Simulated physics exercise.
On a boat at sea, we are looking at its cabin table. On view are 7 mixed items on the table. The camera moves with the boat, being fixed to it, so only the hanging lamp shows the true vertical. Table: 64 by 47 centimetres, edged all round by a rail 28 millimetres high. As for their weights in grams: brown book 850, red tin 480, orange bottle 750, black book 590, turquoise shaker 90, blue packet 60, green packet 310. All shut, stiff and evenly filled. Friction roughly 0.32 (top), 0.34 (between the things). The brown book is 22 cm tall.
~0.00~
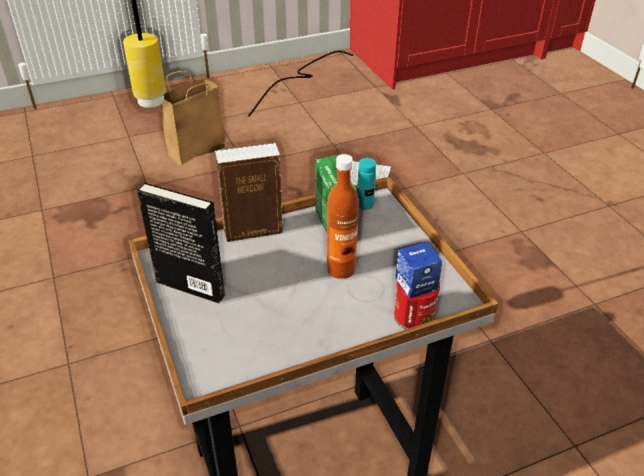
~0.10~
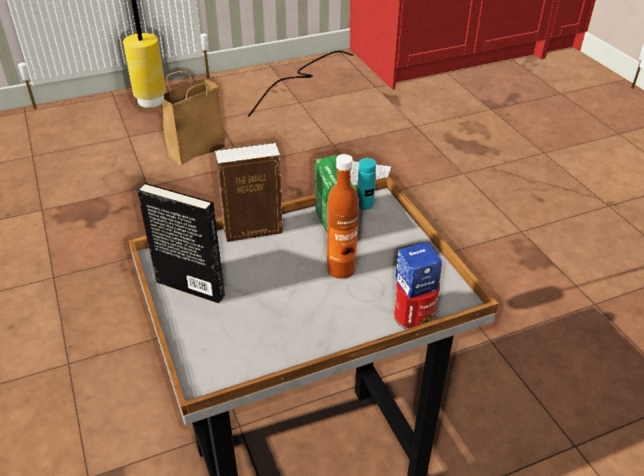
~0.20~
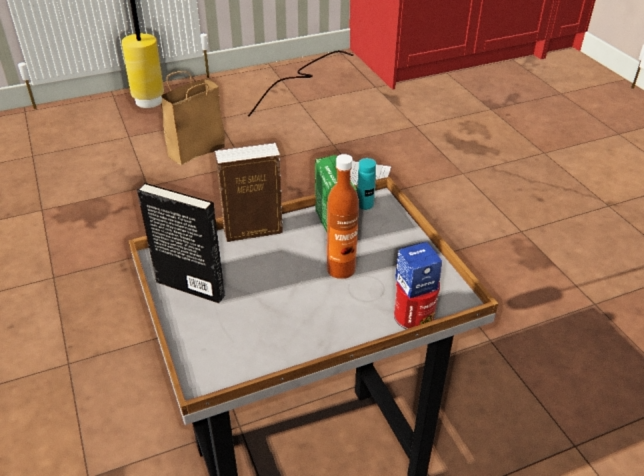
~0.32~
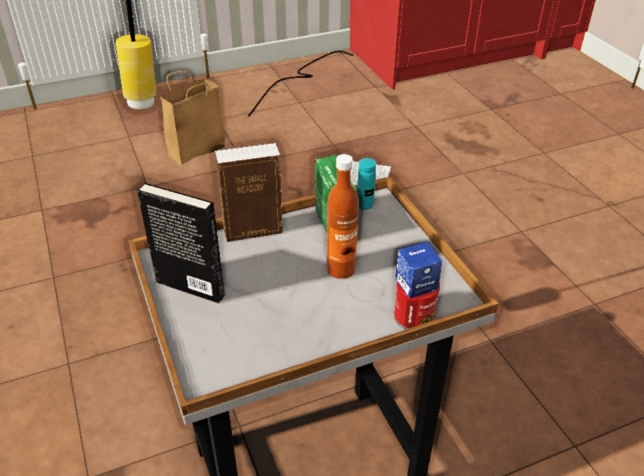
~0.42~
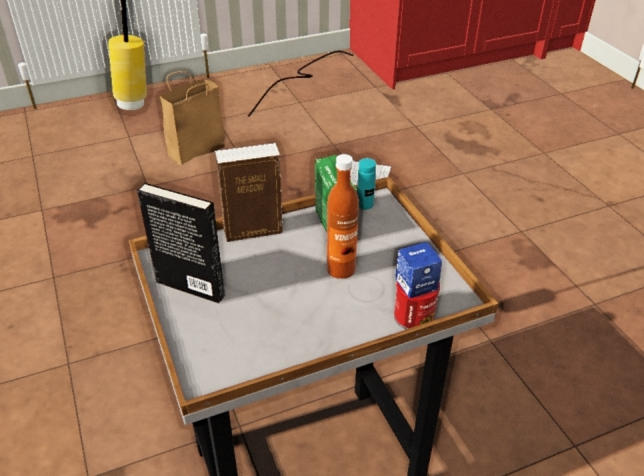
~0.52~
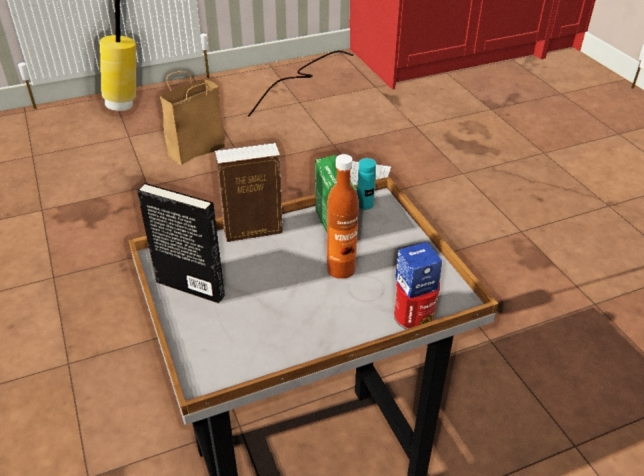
A small table with a pale top and raised wooden edging stands on brown tiles in a boat's cabin, seen from above at an angle. A black book and a brown book stand upright on the left, an orange bottle near the middle, green and turquoise items behind, and blue and red ones at right. The hanging yellow lamp drifts slightly left beside a paper bag, while everything else and the view stay still.
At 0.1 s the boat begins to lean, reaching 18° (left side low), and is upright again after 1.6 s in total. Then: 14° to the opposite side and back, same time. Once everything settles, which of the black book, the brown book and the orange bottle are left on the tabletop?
The black book is not left there, the brown book is left there, the orange bottle is left there.
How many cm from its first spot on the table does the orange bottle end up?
It ends up around 28 cm from its start.
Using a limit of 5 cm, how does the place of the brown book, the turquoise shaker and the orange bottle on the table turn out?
Brown book: Remains in place; turquoise shaker: Remains in place; orange bottle: Is displaced.
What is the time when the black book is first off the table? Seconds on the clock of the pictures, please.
At about 1.0 s.
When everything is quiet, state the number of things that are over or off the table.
Total count: 2.
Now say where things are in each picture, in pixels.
In the first picture, boat level; black book (183, 245); brown book (250, 194); orange bottle (343, 218).
In the second picture, boat level; blue packet (418, 270).
In the third picture, boat level; turquoise shaker (366, 184).
In the fourth picture, boat heeled 3°, left side down; blue packet (418, 270).
In the fifth picture, boat heeled 6°, left side down; turquoise shaker (366, 184).
In the sixth picture, boat heeled 10°, left side down; black book (183, 245); brown book (250, 194); orange bottle (343, 218).
Around 1.02 s, boat heeled 17°, left side down; black book now off the table; orange bottle tipped 19° against what carries it near (321, 222).
Around 1.22 s, boat heeled 12°, left side down; orange bottle on its side near (260, 276).
Around 1.32 s, boat heeled 8°, left side down; orange bottle on its side near (239, 287).
Around 1.62 s, boat level; orange bottle on its side near (226, 291).
Finally (3.8 s), off the table, black book; on their side or leaning hard on the table, orange bottle; the other 5 still in place (within 5 cm). In the last view, brown book near (249, 194).
